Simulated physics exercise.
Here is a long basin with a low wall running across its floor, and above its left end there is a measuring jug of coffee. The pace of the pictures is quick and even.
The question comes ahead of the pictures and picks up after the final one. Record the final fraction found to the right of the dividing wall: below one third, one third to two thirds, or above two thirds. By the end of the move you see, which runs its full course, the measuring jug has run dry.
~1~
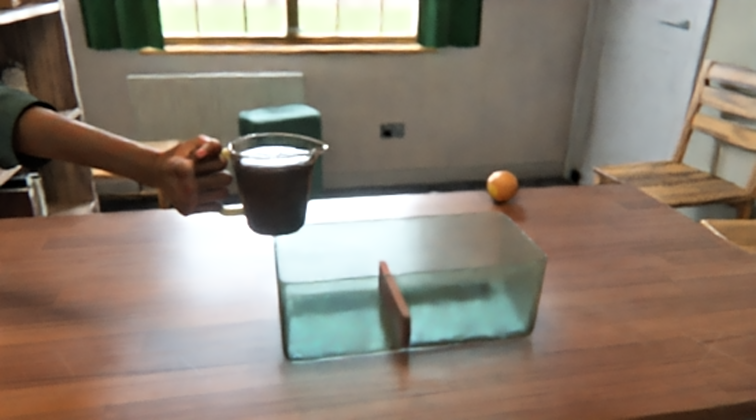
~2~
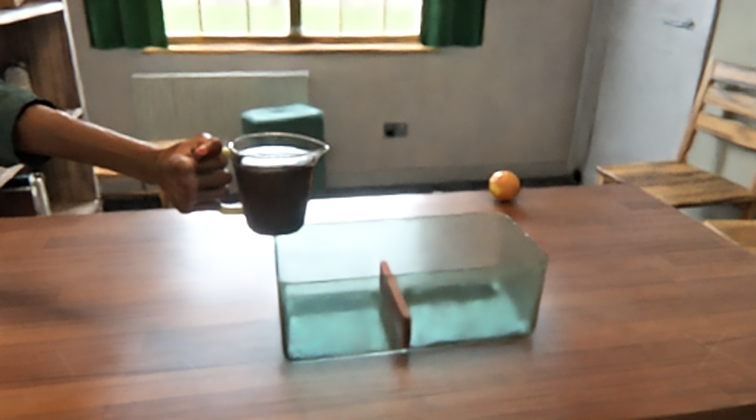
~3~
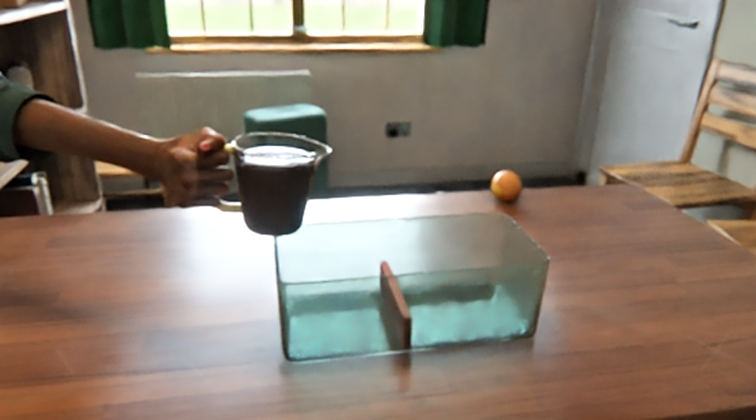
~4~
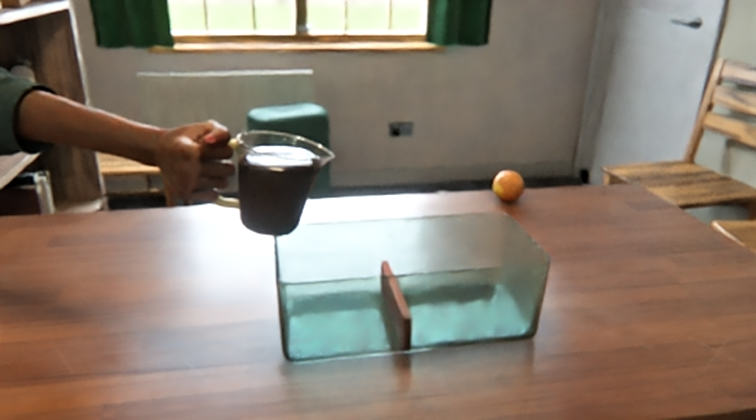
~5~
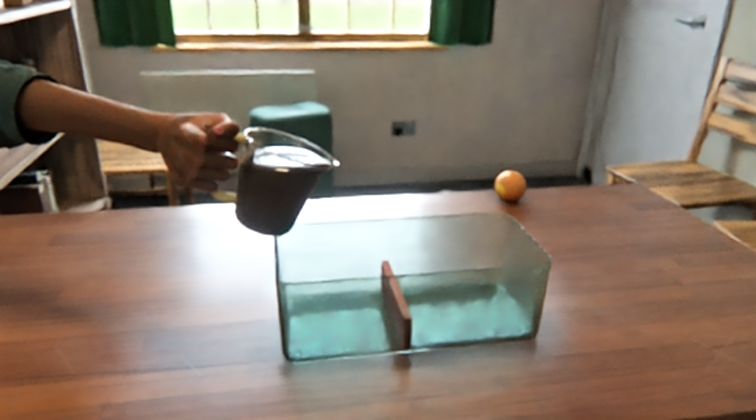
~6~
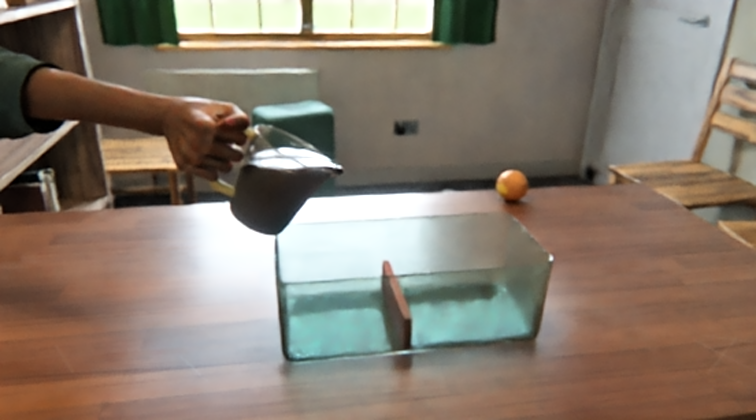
Final fraction right of the wall: Below one third.
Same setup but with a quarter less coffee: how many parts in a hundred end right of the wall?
About 5 per cent.
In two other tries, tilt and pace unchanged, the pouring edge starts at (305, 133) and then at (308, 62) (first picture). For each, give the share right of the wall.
Roughly 5 per cent, and 5 per cent.
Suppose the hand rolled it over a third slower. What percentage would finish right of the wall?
I'd say close to 5 %.
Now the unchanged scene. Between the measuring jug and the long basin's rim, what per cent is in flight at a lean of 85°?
That works out near 20 percent.
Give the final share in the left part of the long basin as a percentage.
Near 95 in a hundred.
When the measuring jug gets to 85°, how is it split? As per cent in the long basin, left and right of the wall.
Left part: Around 25 %. Right part: Around 0 %.
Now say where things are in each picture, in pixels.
The first picture shows tilt 0°; pouring edge (327, 145); surface from (234, 159) to (313, 155); the long basin's rim runs from (275, 254) to (525, 235); the wall's top is at (394, 287).
The second picture shows tilt 1°; pouring edge (329, 146); surface from (235, 158) to (314, 156).
The third picture shows tilt 5°; pouring edge (331, 149); surface from (237, 157) to (316, 156).
The fourth picture shows tilt 11°; pouring edge (335, 155); surface from (240, 156) to (320, 157).
The fifth picture shows tilt 19°; pouring edge (339, 163); surface from (243, 160) to (330, 159).
The sixth picture shows tilt 29°; pouring edge (342, 173); surface from (244, 162) to (338, 166); 1 per cent is over the edge.
A moment on, the measuring jug is tipped on its side and 55 per cent is still to pour, 27 is left of the wall and 0 right of it.
Next, the measuring jug is tipped right over and 11 per cent is still to pour, 81 is left of the wall and 1 right of it.
Then the measuring jug is tipped right over and 1 per cent is still to pour, 93 is left of the wall and 4 right of it.
Later the measuring jug is tipped right over and 0 per cent is still to pour, 94 is left of the wall and 5 right of it.
Finally, 94 per cent lies left of the wall, 5 right of it and 2 outside.
